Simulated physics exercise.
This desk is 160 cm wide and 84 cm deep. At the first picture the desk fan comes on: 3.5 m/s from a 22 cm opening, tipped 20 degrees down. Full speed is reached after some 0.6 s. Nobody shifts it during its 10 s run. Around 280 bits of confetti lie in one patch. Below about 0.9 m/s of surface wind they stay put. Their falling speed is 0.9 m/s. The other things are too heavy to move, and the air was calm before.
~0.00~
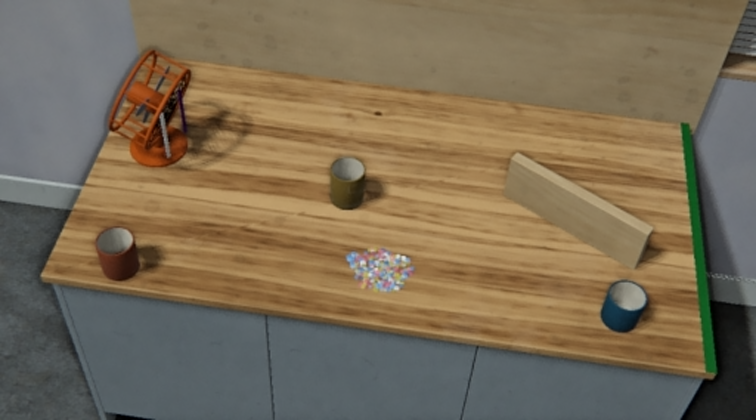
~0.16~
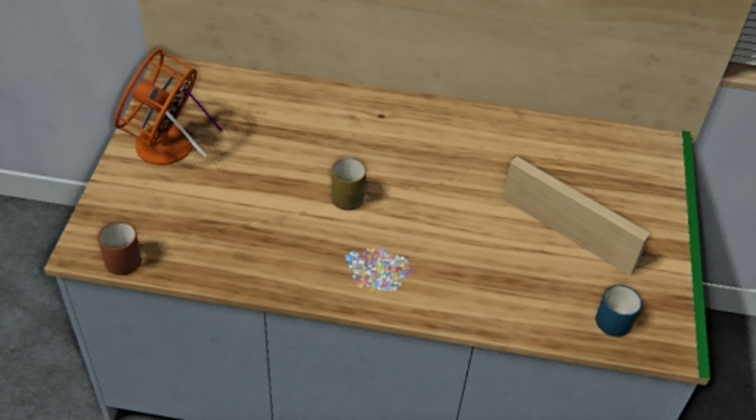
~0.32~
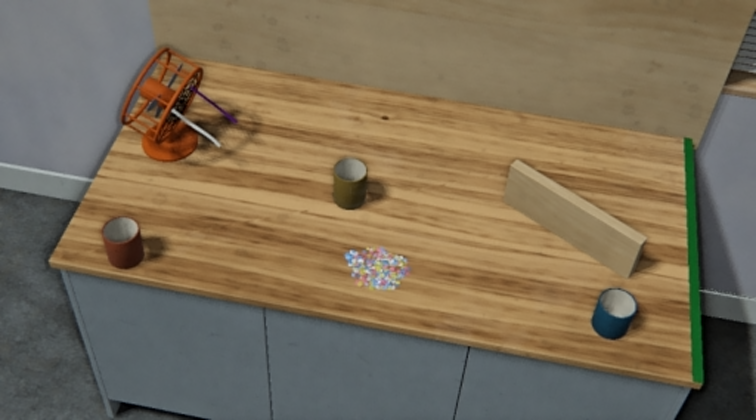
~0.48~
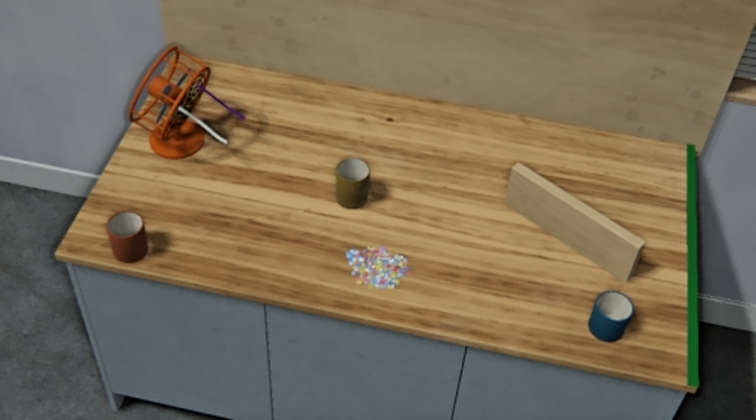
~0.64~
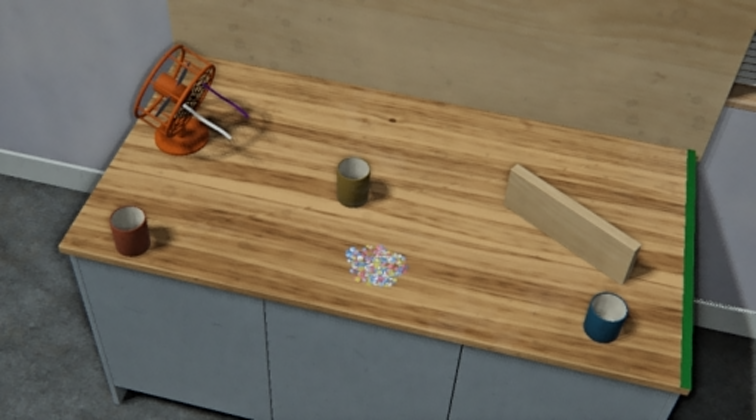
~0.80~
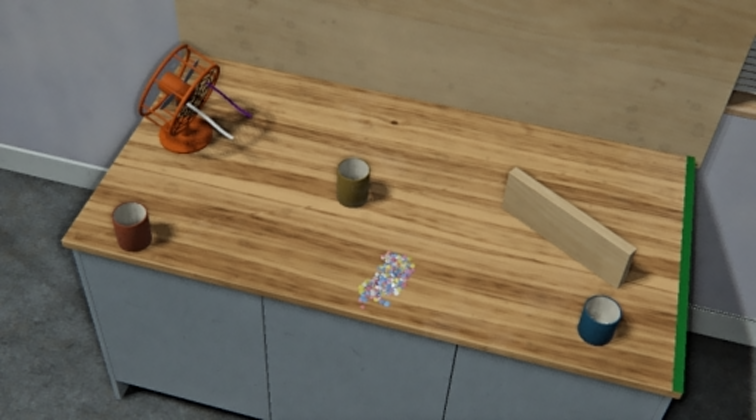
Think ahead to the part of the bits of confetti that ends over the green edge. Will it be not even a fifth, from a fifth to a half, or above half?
Of the bits of confetti, not even a fifth end over the green edge.
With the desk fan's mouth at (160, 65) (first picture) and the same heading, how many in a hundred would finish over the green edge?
In that case some 0 per cent.
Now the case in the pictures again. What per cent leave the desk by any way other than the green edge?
About 100 %.
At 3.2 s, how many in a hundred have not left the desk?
Some 0 per cent.
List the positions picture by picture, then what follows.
In the first frame, the middle of the bits of confetti is near (385, 271), none has stirred yet and the mouth of the desk fan is at (151, 100).
In the second frame, the middle of the bits of confetti is near (383, 271), none has stirred yet and the green edge is centred on (699, 242).
In the third frame, the middle of the bits of confetti is near (382, 270), none has stirred yet, the top of a mug is at (350, 169) and the top of a board is at (577, 200).
In the fourth frame, the middle of the bits of confetti is near (382, 269) and none has stirred yet.
In the fifth frame, the middle of the bits of confetti is near (380, 267) and none has stirred yet.
In the sixth frame, the middle of the bits of confetti is near (388, 280), the farthest in sight from the desk fan is at (387, 304) and about 75 % have left their places.
After 2.0 s, 5 % are on the move or not yet settled, 0 % are over the green edge.
After 3.2 s, 0 % are on the move or not yet settled, 1 % are over the green edge.
After 5.5 s, 0 % are on the move or not yet settled, 1 % are over the green edge.
After 10.0 s, at the end, 1 % are over the green edge.
